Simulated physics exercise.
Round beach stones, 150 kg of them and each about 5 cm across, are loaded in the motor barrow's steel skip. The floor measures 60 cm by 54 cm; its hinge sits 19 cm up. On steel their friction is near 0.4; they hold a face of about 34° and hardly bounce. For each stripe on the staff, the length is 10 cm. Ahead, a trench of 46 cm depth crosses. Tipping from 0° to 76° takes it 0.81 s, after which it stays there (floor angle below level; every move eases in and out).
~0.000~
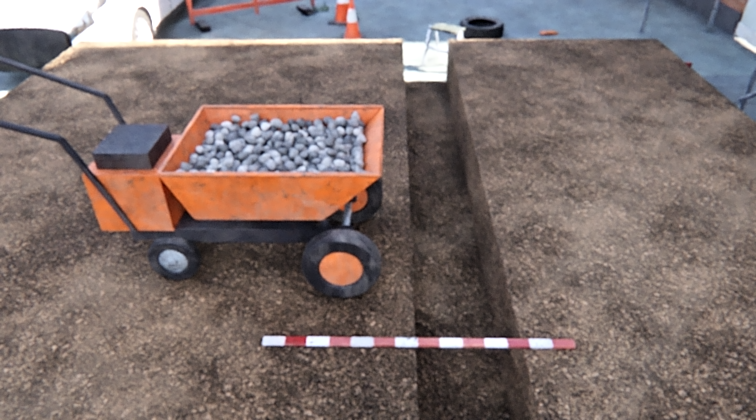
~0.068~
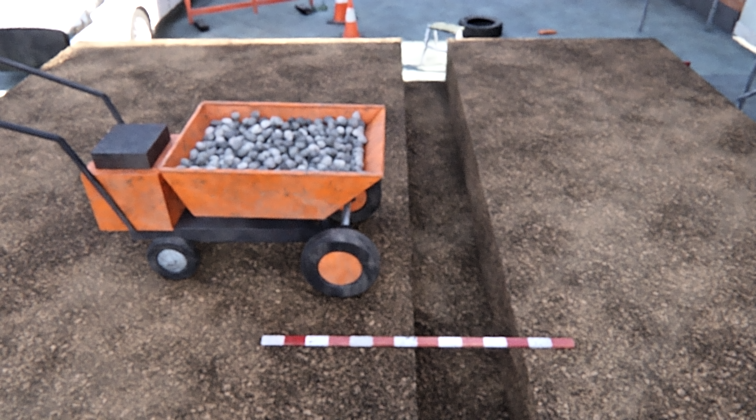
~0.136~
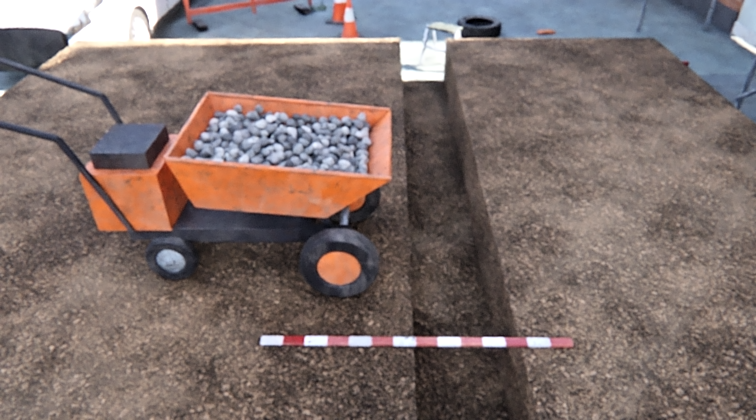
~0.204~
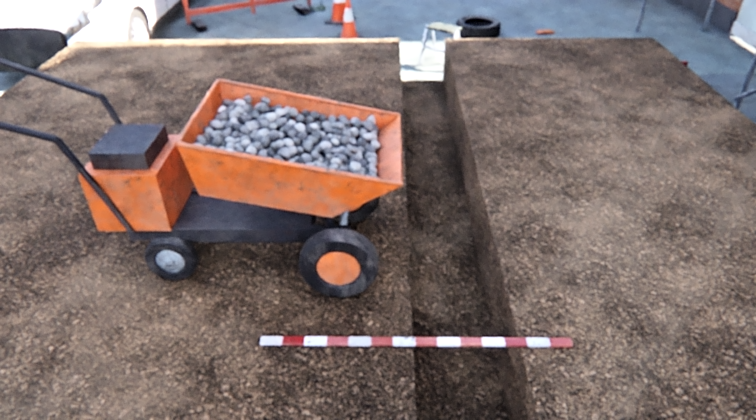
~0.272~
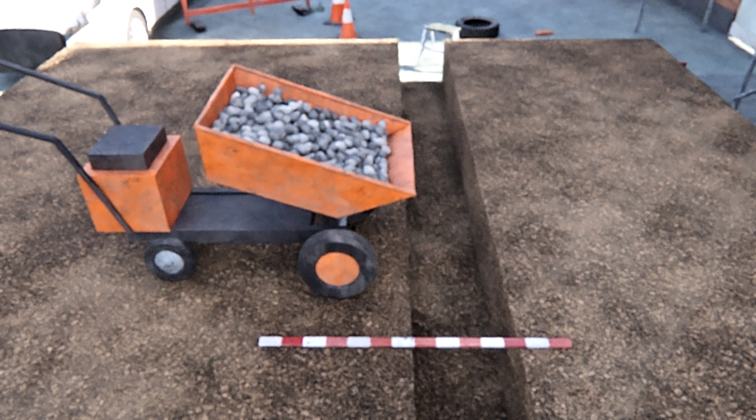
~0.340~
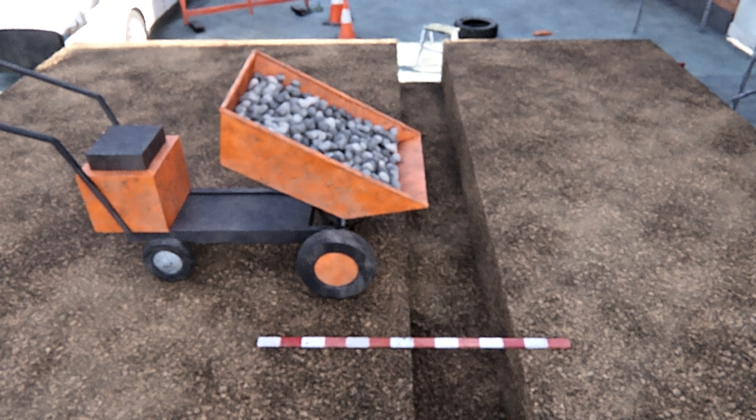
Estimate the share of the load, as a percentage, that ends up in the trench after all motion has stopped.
Roughly 68 per cent of the load ends up there.
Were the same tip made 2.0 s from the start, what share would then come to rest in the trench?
Probably about 80 in a hundred.
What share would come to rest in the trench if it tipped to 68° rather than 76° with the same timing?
Roughly 55 per cent would end in the trench.
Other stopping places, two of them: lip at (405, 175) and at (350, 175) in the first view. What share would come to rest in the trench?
Around 40% for the first place and 95% for the second.
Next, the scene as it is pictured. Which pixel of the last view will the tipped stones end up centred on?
Their centre sits close to (473, 305).
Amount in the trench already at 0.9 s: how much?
At that moment: Approx. 45 %.
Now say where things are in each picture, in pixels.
In the first frame, the skip is at 0°, its lip at (380, 175); the top of the load is at (298, 130).
In the second frame, lip at (383, 176), floor tilted 2°, highest stones at (271, 129); the stones move at 0.3 m/s on average.
In the third frame, the skip is at 6°, its lip at (390, 179); the top of the load is at (244, 125); the stones move at 0.7 m/s on average.
In the fourth frame, lip at (402, 185), floor tilted 12°, highest stones at (239, 113); the stones move at 1.0 m/s on average.
In the fifth frame, lip at (415, 194), floor tilted 20°, highest stones at (242, 99); the stones move at 1.2 m/s on average.
In the sixth frame, the skip is at 29°, its lip at (428, 206); the top of the load is at (257, 88); the stones move at 1.3 m/s on average.
After 0.6 s the floor is at 64°; 100 % in the skip; the foremost stones are at (447, 212).
After 0.9 s the floor is at 76°; 45 % in the skip, 44 % in the trench, 12 % past the trench; the foremost stones are at (531, 257).
After 1.3 s the floor is at 76°; 2 % in the skip, 66 % in the trench, 32 % past the trench; the foremost stones are at (672, 259).
After 3.2 s the floor is at 76°; 0 % in the skip, 68 % in the trench, 32 % past the trench; the foremost stones are past the picture's edge.
